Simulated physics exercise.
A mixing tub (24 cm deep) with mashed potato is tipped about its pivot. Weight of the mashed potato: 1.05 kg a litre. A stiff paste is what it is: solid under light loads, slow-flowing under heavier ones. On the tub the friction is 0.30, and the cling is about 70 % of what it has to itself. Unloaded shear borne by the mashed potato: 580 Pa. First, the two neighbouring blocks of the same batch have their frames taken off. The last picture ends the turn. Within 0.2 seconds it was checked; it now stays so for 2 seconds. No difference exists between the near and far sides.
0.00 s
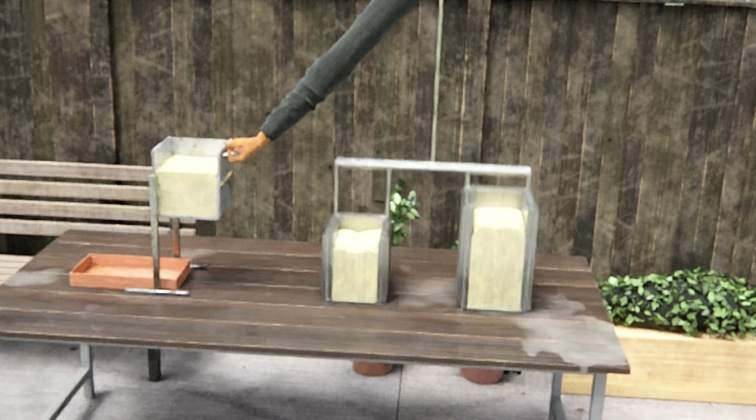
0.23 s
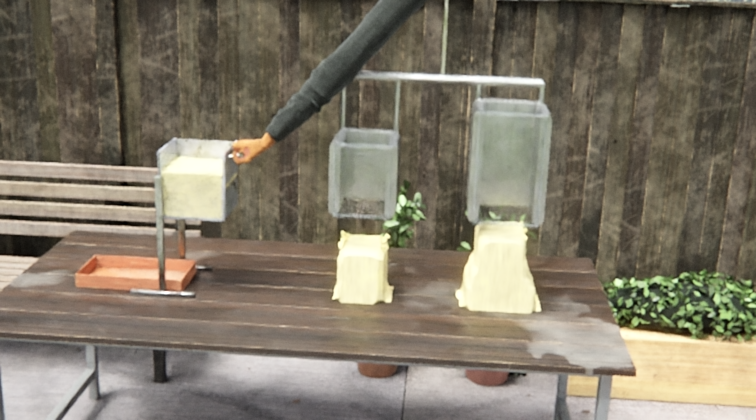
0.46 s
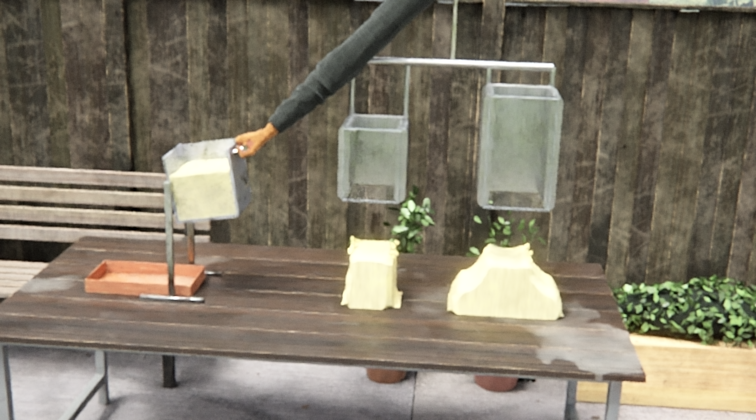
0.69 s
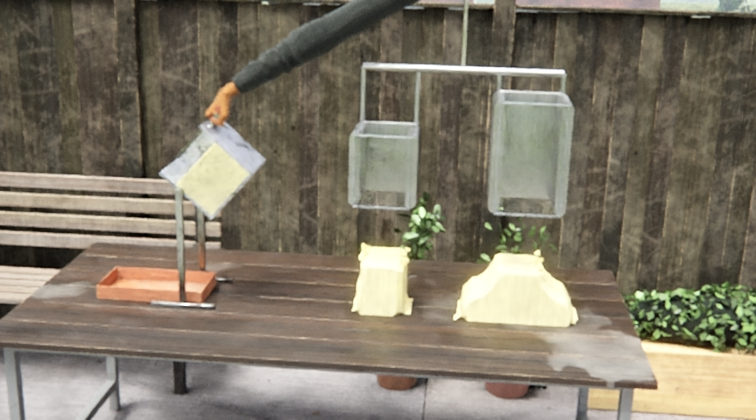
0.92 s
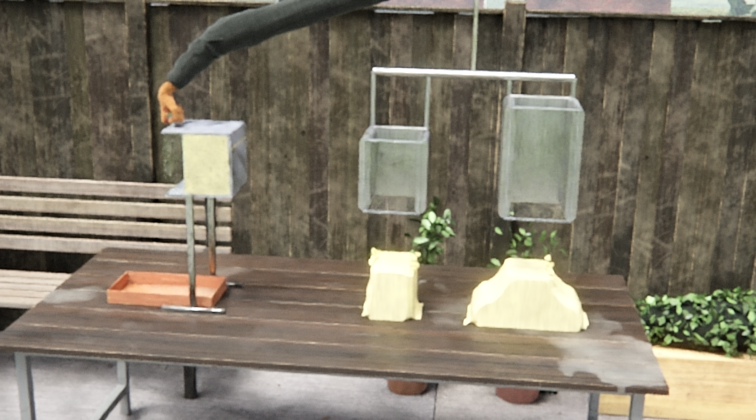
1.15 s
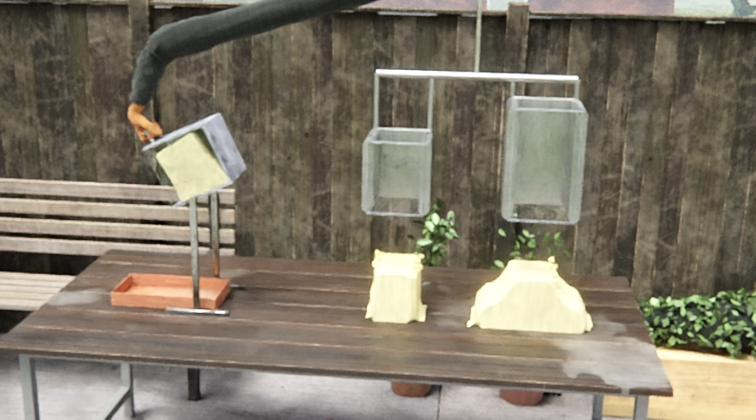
On a patio table, two clear boxes lifted off pale yellow blocks, the taller block slumping wide and the shorter one barely sagging, while a hand turned a filled tub on a stand past sideways leftward.
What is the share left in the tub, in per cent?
About 0 %.
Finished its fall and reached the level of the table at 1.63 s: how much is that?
Near 70 per cent has got down by that time.
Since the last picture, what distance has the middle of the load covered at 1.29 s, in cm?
I'd put the distance at about 8 centimetres.
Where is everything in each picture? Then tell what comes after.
In the first frame, handle-side rim at (217, 154), tilt 0 degrees; highest point of the mashed potato at (171, 171); test blocks 21 cm, 33 cm high (left to right).
In the second frame, handle-side rim at (222, 156), tilt 0 degrees; highest point of the mashed potato at (176, 172); test blocks 21 cm, 28 cm high (left to right).
In the third frame, handle-side rim at (226, 151), tilt 10 degrees; highest point of the mashed potato at (224, 171); test blocks 20 cm, 21 cm high (left to right).
In the fourth frame, handle-side rim at (200, 128), tilt 49 degrees; highest point of the mashed potato at (217, 145); test blocks 20 cm, 21 cm high (left to right).
In the fifth frame, handle-side rim at (163, 133), tilt 91 degrees; highest point of the mashed potato at (221, 136); test blocks 20 cm, 21 cm high (left to right).
In the sixth frame, handle-side rim at (145, 151), tilt 115 degrees; highest point of the mashed potato at (189, 134); test blocks 20 cm, 21 cm high (left to right).
By 1.29 s, the tub is at 115 degrees and holds 77 %.
By 1.46 s, the tub is at 115 degrees and holds 25 %.
By 1.63 s, the tub is at 115 degrees and holds 0 %.
By 1.80 s, the tub is at 115 degrees and holds 0 %.
By 3.15 s, at the end, the tub is at 115 degrees and holds 0 %.
